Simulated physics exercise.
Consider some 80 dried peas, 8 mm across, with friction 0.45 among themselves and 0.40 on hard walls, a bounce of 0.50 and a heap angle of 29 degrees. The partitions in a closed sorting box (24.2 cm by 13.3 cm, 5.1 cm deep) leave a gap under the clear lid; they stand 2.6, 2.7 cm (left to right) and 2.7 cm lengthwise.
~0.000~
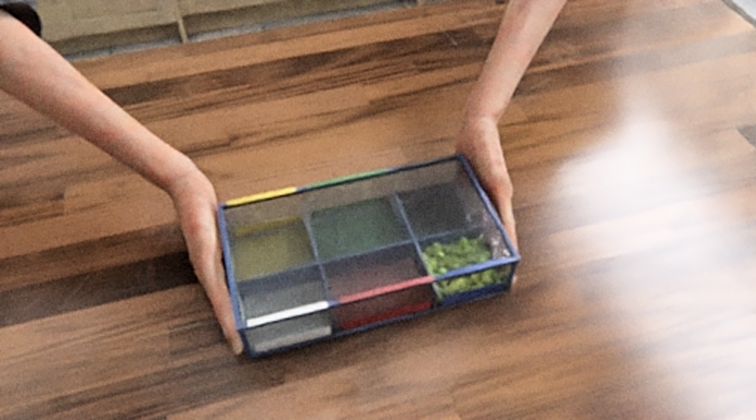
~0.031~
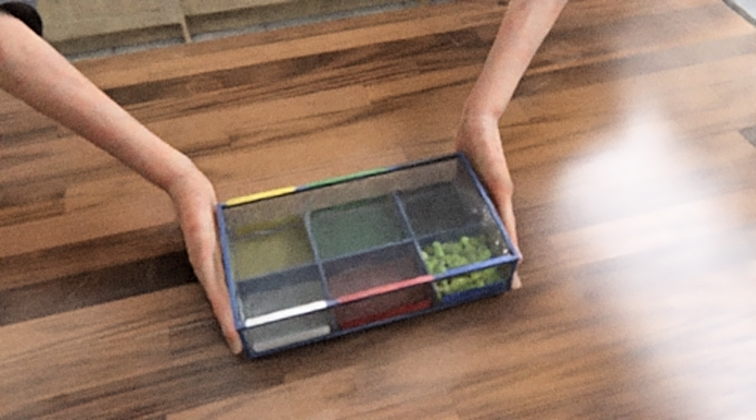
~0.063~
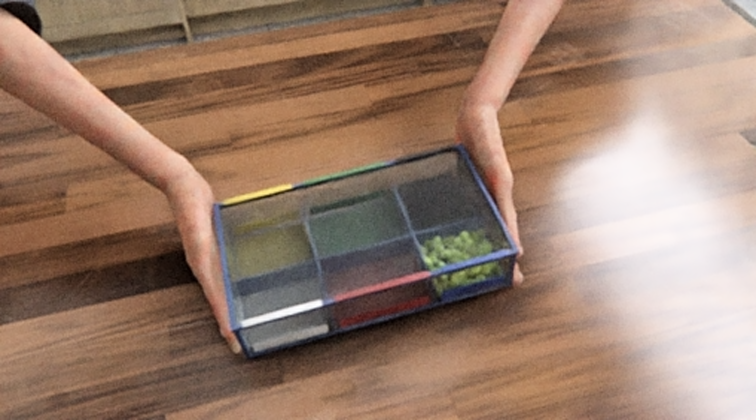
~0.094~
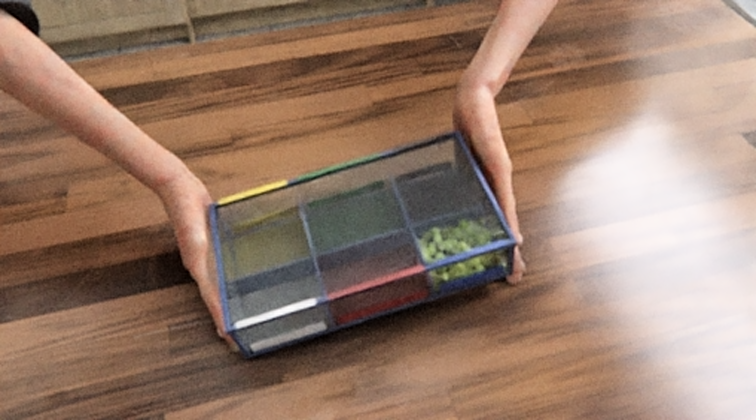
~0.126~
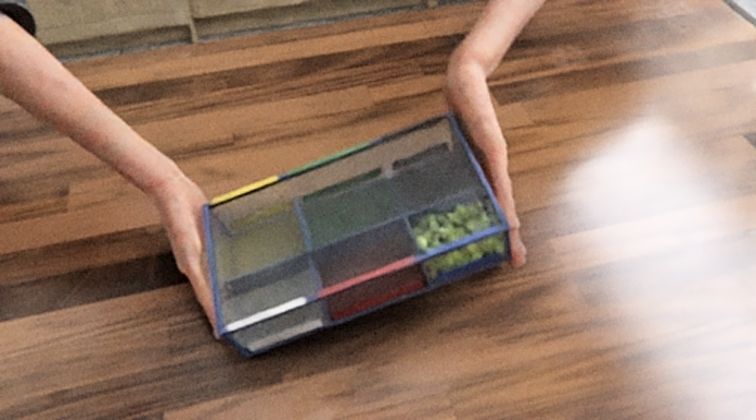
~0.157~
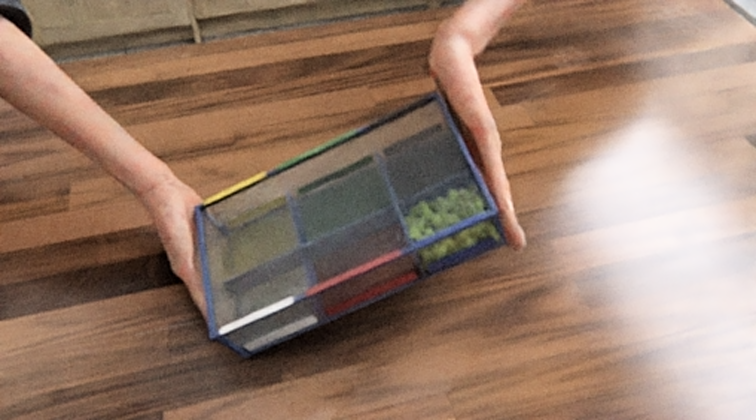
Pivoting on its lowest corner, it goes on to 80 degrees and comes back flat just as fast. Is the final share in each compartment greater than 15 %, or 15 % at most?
Red: Greater than 15 %, blue: 15 % at most, green: 15 % at most, yellow: 15 % at most, white: Greater than 15 %, black: 15 % at most.
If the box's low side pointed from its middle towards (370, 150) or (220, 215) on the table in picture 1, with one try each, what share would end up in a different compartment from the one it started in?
55 and 95 %.
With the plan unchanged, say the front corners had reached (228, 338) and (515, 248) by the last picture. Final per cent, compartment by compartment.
By the end red holds 45%, blue holds 50%, green holds 0%, yellow holds 0%, white holds 10% and black holds 0%.
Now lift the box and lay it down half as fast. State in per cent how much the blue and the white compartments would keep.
The blue compartment would end with 40 per cent and the white compartment with 30 per cent.
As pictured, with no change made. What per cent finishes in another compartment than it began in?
Roughly 90 per cent.
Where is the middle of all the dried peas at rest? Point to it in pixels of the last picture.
Once everything settles, the centre is around (336, 310).
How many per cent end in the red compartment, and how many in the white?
In red it's 40, in white it's 45.
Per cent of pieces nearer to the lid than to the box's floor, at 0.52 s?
About 80 %.
Then, at 0.52 s, tilt 79 degrees; red 45 %, blue 55 %.
After 0.77 s, tilt 31 degrees; red 40 %, blue 10 %, white 50 %.
After 1.12 s, tilt 0 degrees; red 40 %, blue 10 %, white 50 %.
By 1.4 s all is still; red 40 %, blue 10 %, green 0 %, yellow 0 %, white 45 %, black 0 %.
